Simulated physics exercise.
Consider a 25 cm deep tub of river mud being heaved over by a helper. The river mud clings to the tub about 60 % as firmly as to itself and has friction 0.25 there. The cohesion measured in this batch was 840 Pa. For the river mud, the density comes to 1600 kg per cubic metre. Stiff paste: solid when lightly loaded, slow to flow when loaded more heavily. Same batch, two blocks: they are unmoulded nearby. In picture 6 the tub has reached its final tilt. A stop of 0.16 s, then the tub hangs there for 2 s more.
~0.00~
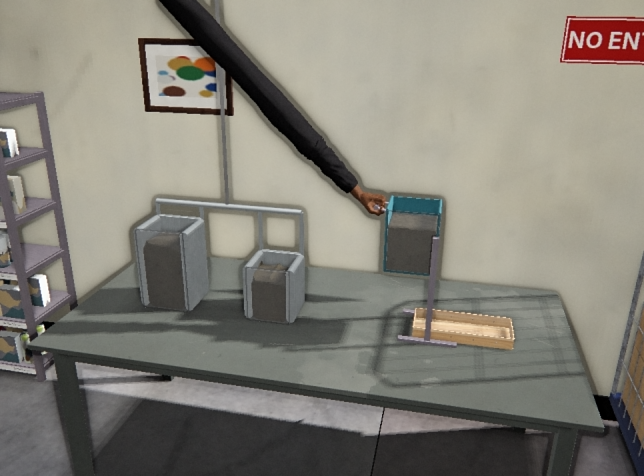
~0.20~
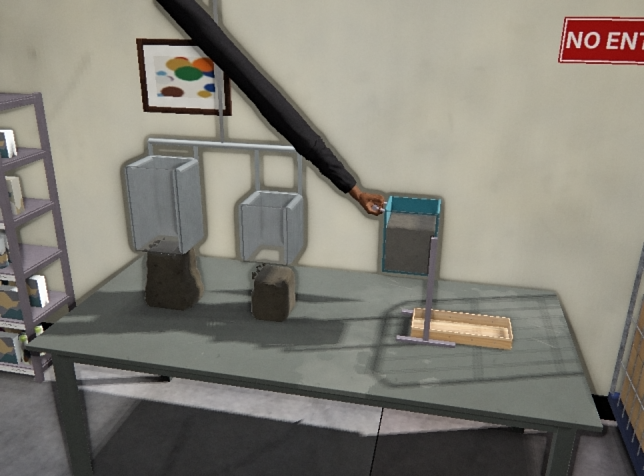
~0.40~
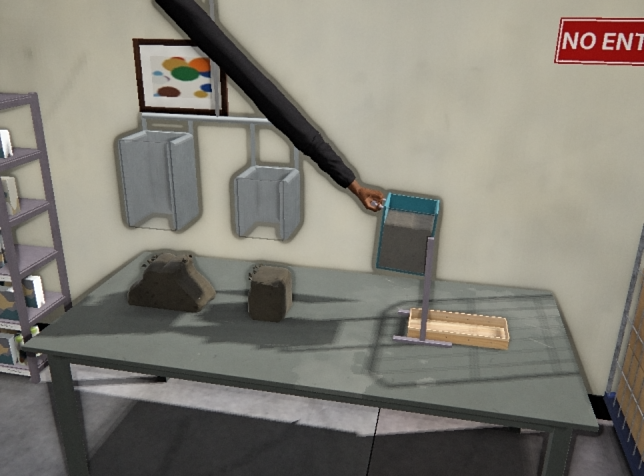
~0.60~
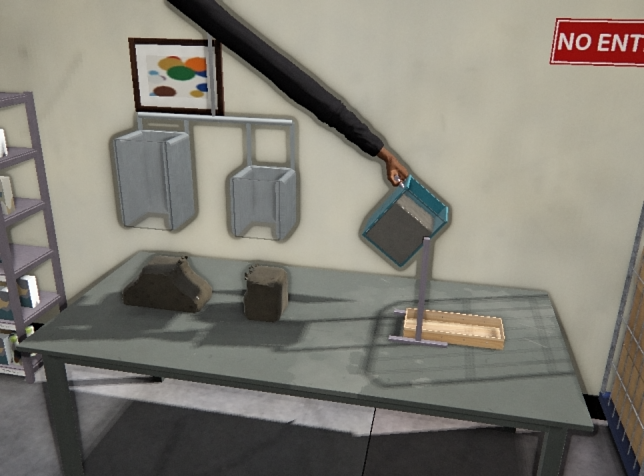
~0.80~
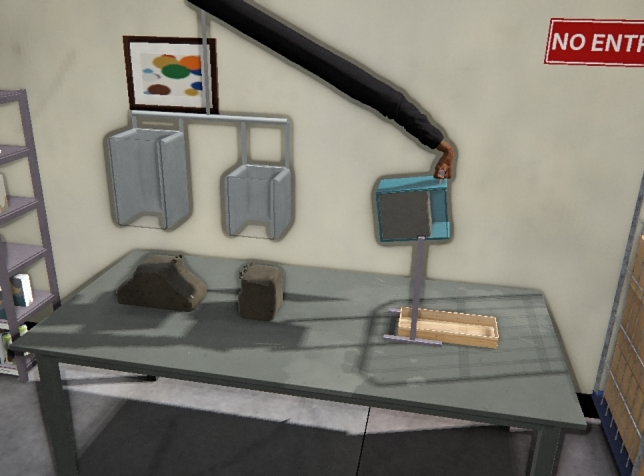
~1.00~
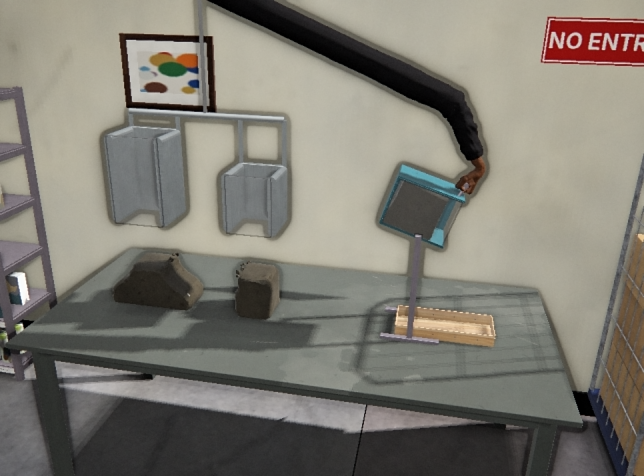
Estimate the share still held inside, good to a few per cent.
I would say about 0 percent.
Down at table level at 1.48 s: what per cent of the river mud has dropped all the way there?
Roughly 0 per cent.
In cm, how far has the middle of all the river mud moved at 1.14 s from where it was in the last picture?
Roughly 4 centimetres.
After 1.14 s, the tub is at 108 degrees and holds 100 %.
After 1.31 s, the tub is at 108 degrees and holds 75 %.
After 1.48 s, the tub is at 108 degrees and holds 47 %.
After 1.65 s, the tub is at 108 degrees and holds 32 %.
After 3.00 s, at the end, the tub is at 108 degrees and holds 0 %.
